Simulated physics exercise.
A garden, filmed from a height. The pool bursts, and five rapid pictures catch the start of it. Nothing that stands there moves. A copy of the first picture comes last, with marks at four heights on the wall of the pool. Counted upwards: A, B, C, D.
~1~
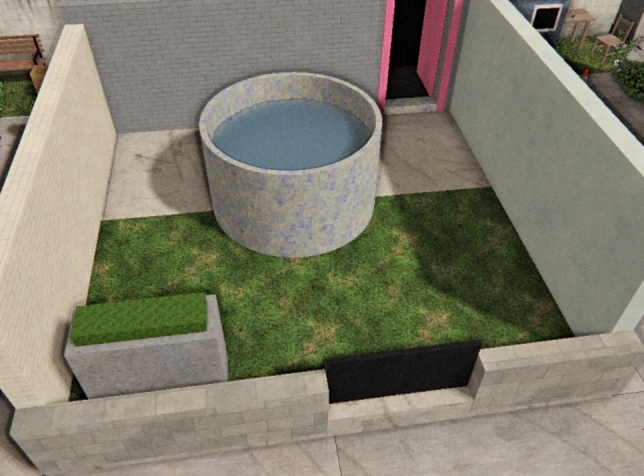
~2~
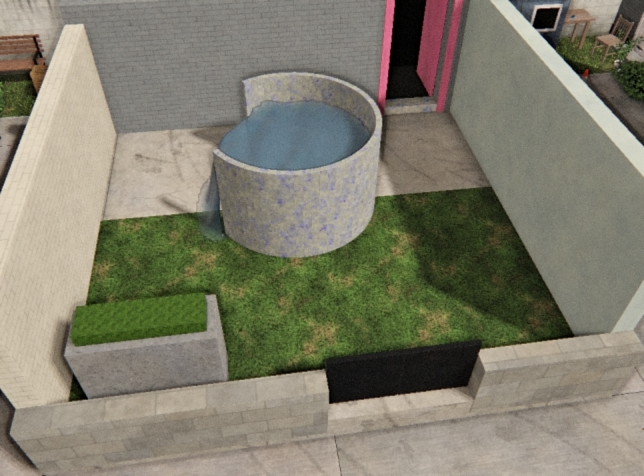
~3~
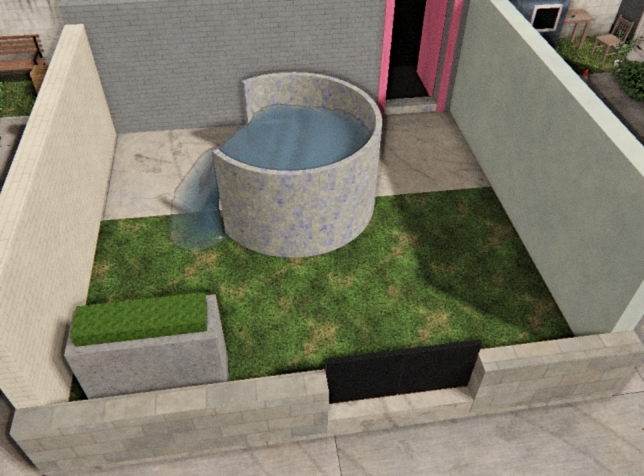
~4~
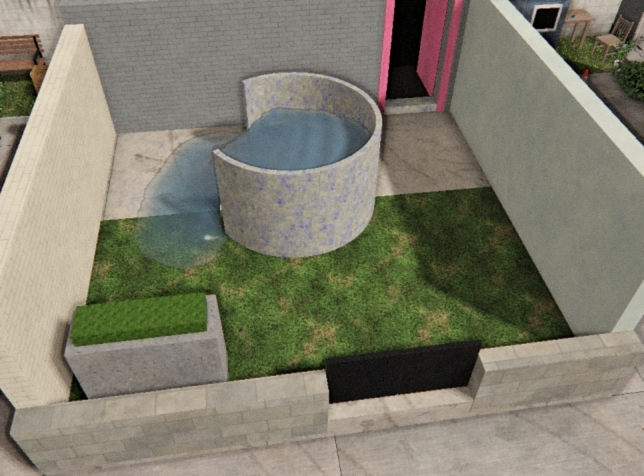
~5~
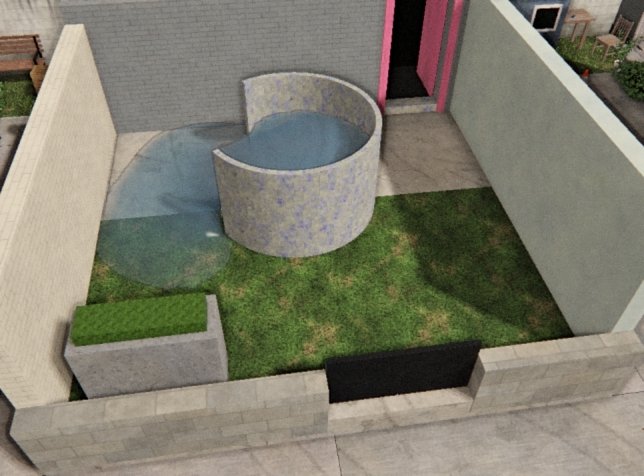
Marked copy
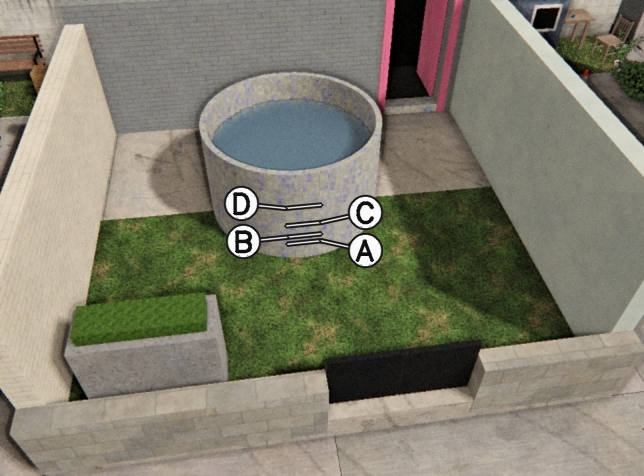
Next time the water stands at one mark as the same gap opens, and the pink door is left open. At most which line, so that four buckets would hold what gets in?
The limit is D.
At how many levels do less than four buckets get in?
All of the four.
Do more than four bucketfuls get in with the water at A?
No.
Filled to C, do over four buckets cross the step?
No.
In white, A at (304, 242); B at (304, 235); C at (303, 224); D at (303, 206); from the bottom up A, B, C, D.
If A is chosen, nothing gets over.
If B is chosen, nothing gets over.
If C is chosen, a splash gets over, under a bucket.
If D is chosen, a bucket or two gets in.
